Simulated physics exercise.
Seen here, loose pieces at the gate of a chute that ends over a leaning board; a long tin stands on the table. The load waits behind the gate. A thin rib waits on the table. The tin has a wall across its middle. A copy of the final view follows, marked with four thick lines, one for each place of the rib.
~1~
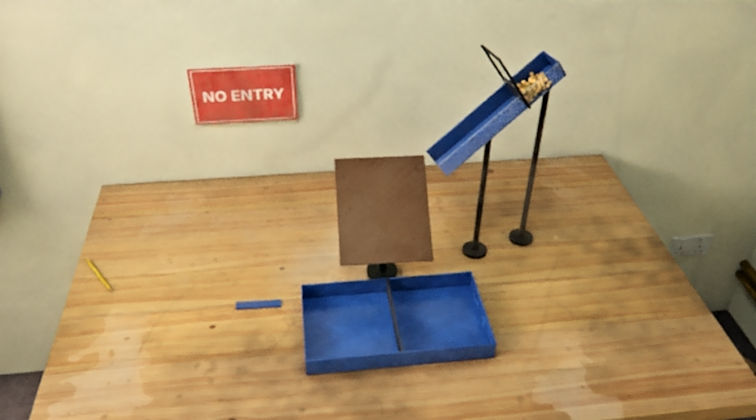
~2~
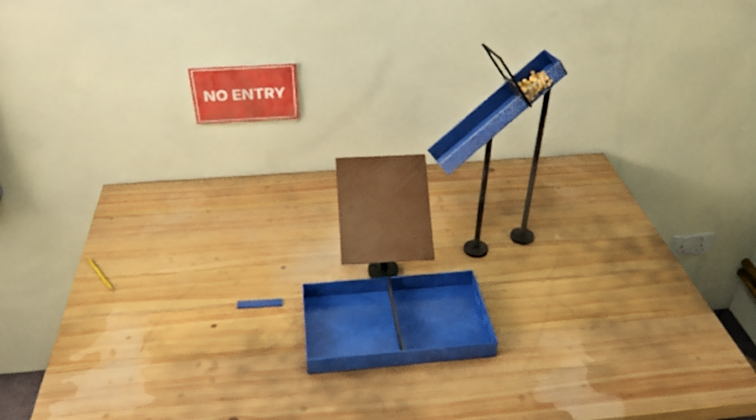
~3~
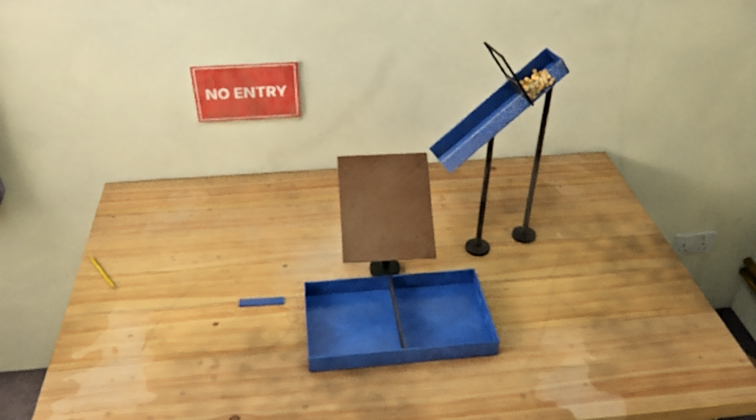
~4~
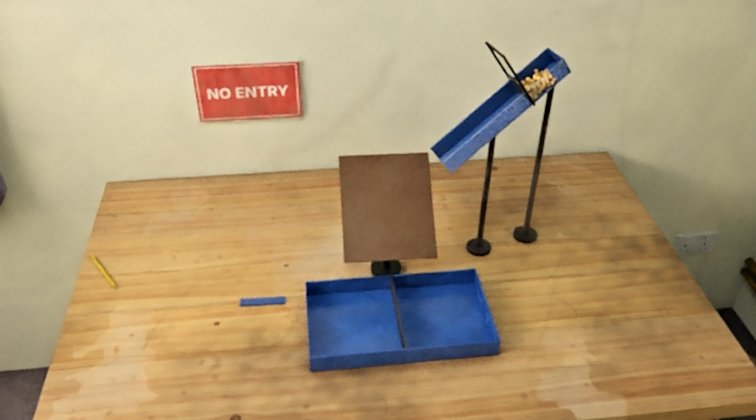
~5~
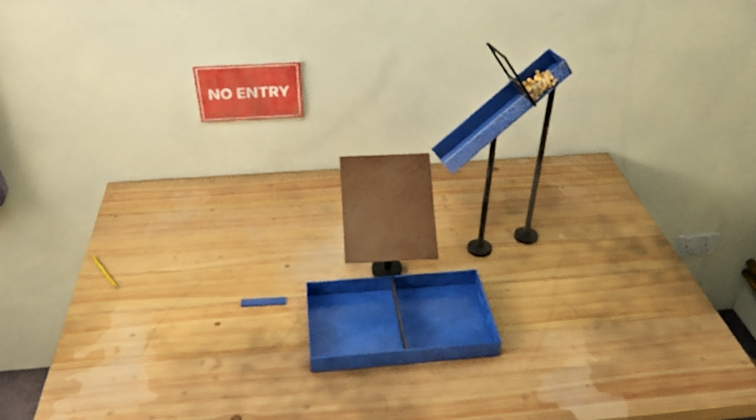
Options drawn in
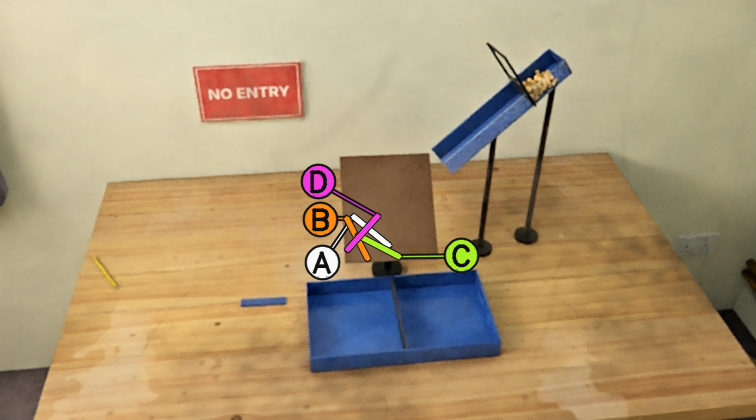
At the start, dried chickpeas sit behind a closed gate in a sloping blue chute, above and to the right of a leaning brown board and a divided blue tin on a wooden table. Then the view shifts very slightly, while the chickpeas, gate, board and tin all stay still.
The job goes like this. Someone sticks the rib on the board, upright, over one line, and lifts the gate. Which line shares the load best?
Best: A.
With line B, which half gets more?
The left half.
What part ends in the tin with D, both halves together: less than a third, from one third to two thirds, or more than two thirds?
It is more than two thirds.
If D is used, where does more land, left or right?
More lands on the left.
On the marked copy, line A from (353, 216) to (388, 245); line B from (346, 218) to (367, 258); line C from (358, 235) to (399, 256); line D from (377, 216) to (347, 249).
If A is chosen, of what is caught, roughly half in the left half, roughly half in the right.
If B is chosen, of what is caught, almost all in the left half, about a tenth in the right.
If C is chosen, of what is caught, about a tenth in the left half, the larger part in the right.
If D is chosen, of what is caught, almost all in the left half, about a tenth in the right.
